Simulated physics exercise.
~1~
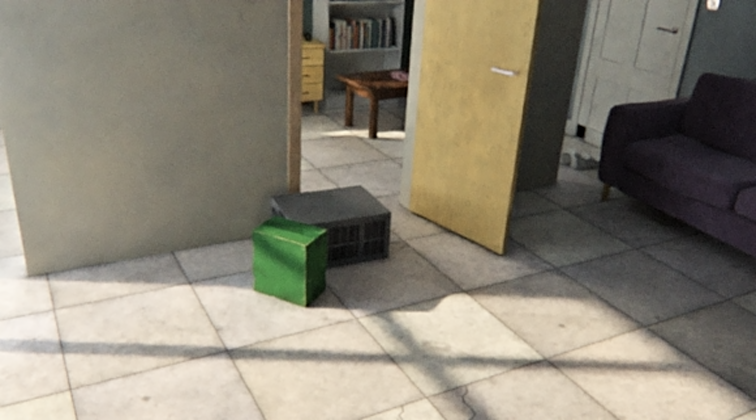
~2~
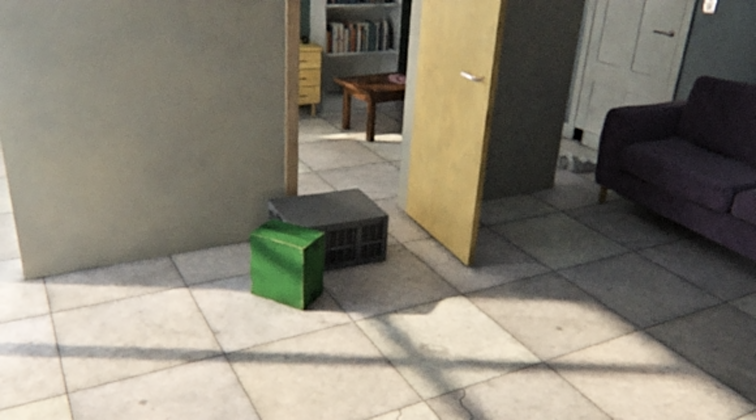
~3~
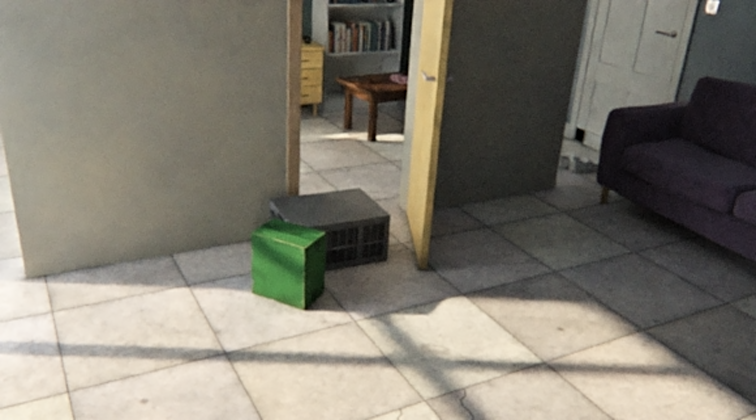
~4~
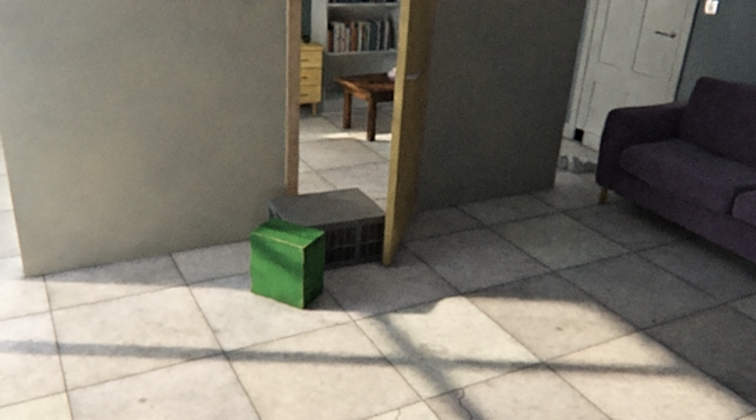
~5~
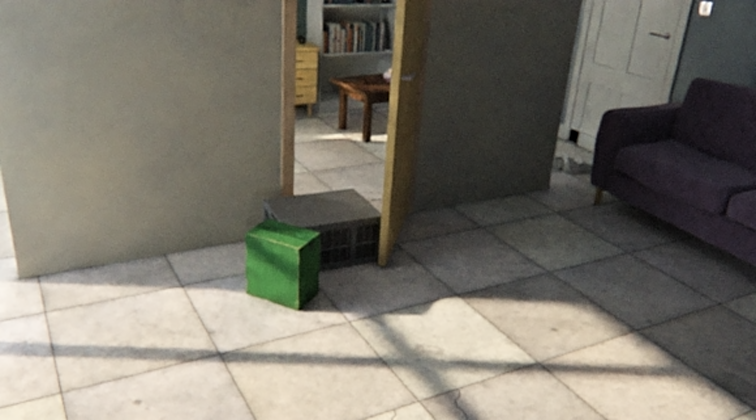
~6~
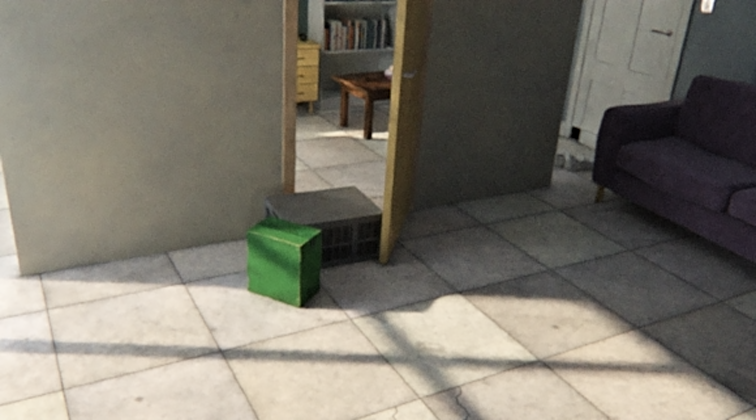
A yellow door swings partway closed and stops against a grey chest beside a green box.
